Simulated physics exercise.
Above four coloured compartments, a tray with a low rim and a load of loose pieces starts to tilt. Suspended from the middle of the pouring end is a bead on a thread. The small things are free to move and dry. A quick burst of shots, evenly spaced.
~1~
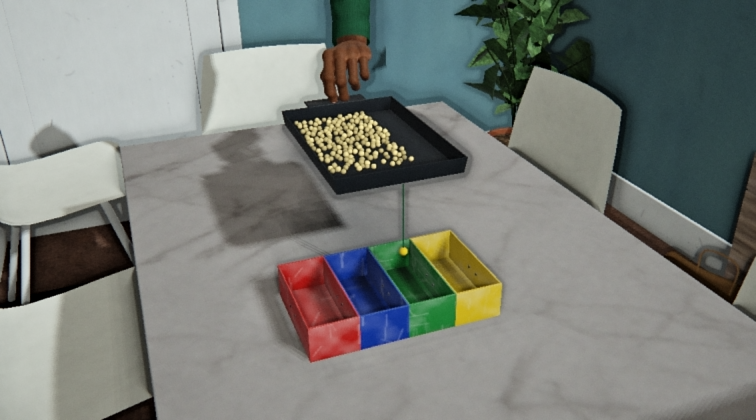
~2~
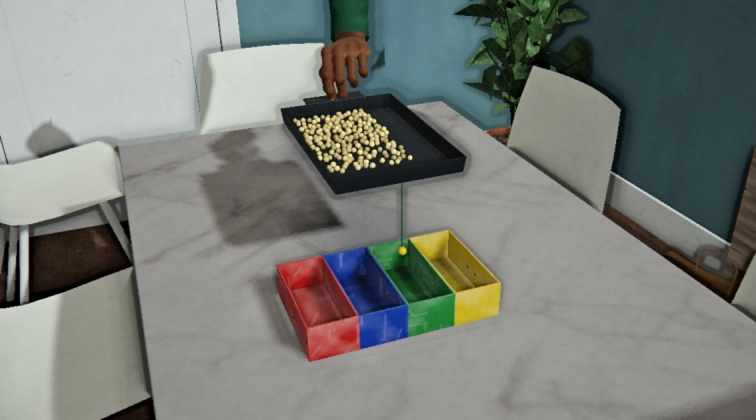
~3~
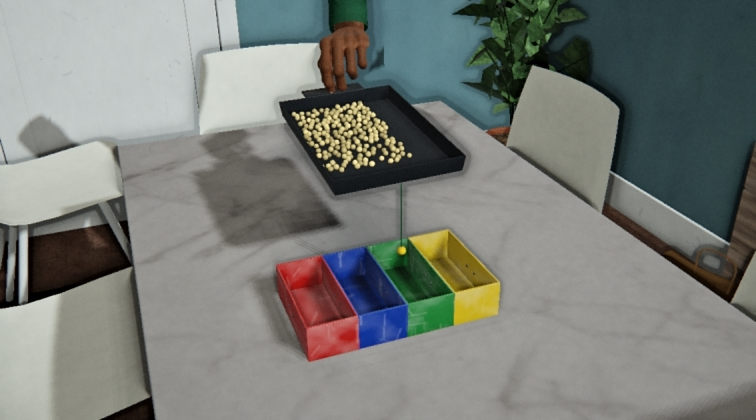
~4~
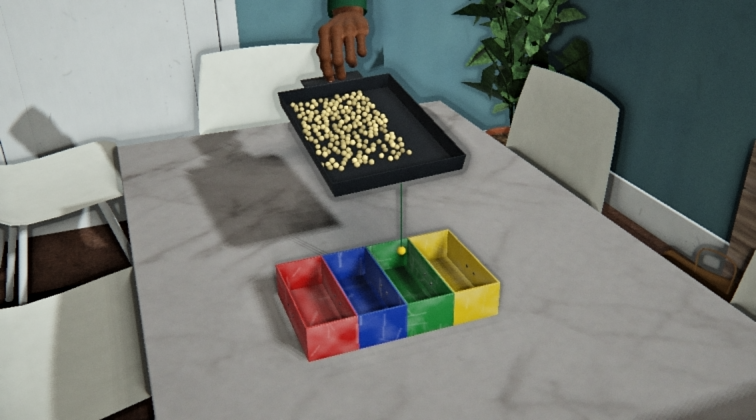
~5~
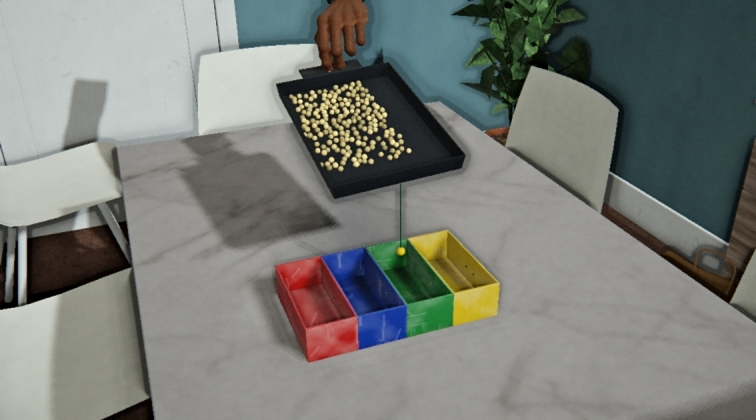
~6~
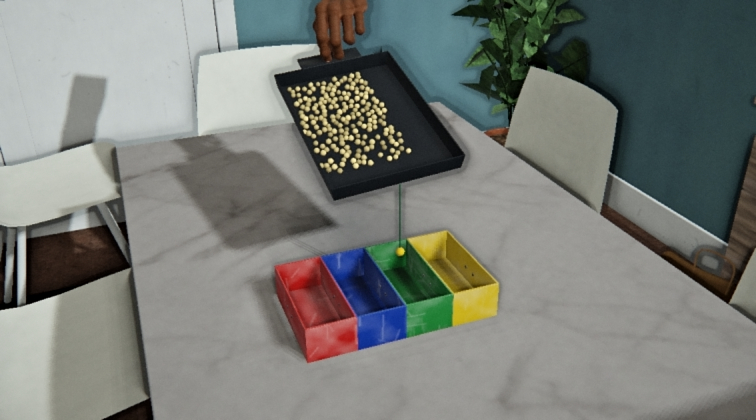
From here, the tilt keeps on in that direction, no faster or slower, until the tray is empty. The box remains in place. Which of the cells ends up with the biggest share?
Blue.
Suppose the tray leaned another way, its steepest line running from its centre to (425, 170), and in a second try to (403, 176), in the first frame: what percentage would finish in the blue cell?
Shares: About 0 in a hundred, then about 20 in a hundred.
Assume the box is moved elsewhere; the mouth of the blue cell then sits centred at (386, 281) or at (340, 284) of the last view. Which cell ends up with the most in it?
Taking the two placings in order, you'd get red and then that blue cell.
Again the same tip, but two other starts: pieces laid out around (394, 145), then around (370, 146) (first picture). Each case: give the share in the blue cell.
In order, about 70 and 70 in a hundred.
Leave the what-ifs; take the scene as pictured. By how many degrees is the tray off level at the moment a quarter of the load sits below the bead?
That happens at around 100°.
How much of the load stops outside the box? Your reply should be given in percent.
Close to 0 %, give or take.
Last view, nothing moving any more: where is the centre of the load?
Around (364, 317), give or take.
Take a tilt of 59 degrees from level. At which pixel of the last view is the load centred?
Centre estimate: (353, 186).
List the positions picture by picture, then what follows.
In the first frame, corners of the pouring end near (336, 178) and (464, 157), level; middle of the load near (348, 140), soya beans; bead on its thread near (403, 251); red cell near (335, 336); blue cell near (385, 324); green cell near (433, 312); yellow cell near (478, 301).
In the second frame, corners of the pouring end near (335, 179) and (463, 156), level; middle of the load near (346, 139).
In the third frame, corners of the pouring end near (335, 180) and (463, 155), tipped barely, lowest at the left corner; middle of the load near (345, 134).
In the fourth frame, corners of the pouring end near (334, 182) and (463, 154), tipped a little, lowest at the left corner; middle of the load near (345, 128).
In the fifth frame, corners of the pouring end near (334, 185) and (462, 154), tipped a little, lowest at the left corner; middle of the load near (344, 123).
In the sixth frame, corners of the pouring end near (333, 187) and (462, 154), tipped clearly, lowest at the left corner; middle of the load near (343, 119), near two thirds on the move; red cell near (332, 337); blue cell near (382, 324); green cell near (430, 313); yellow cell near (475, 301).
Shortly afterwards, tray tipped steeply; the bulk on the tray; a little in the blue cell; only a few in the red cell; only a few in the green cell; a little falling or outside the box.
Next, tray tipped right over; near two thirds on the tray; a little in the blue cell; a little in the red cell; a little falling or outside the box.
Some moments later, tray tipped past a quarter turn; the bulk in the blue cell; near a quarter in the red cell; only a few in the green cell; only a few falling or outside the box.
In the end, tray tipped past a quarter turn; the bulk in the blue cell; near a quarter in the red cell; only a few in the green cell; none at all in the yellow cell; only a few outside the box.
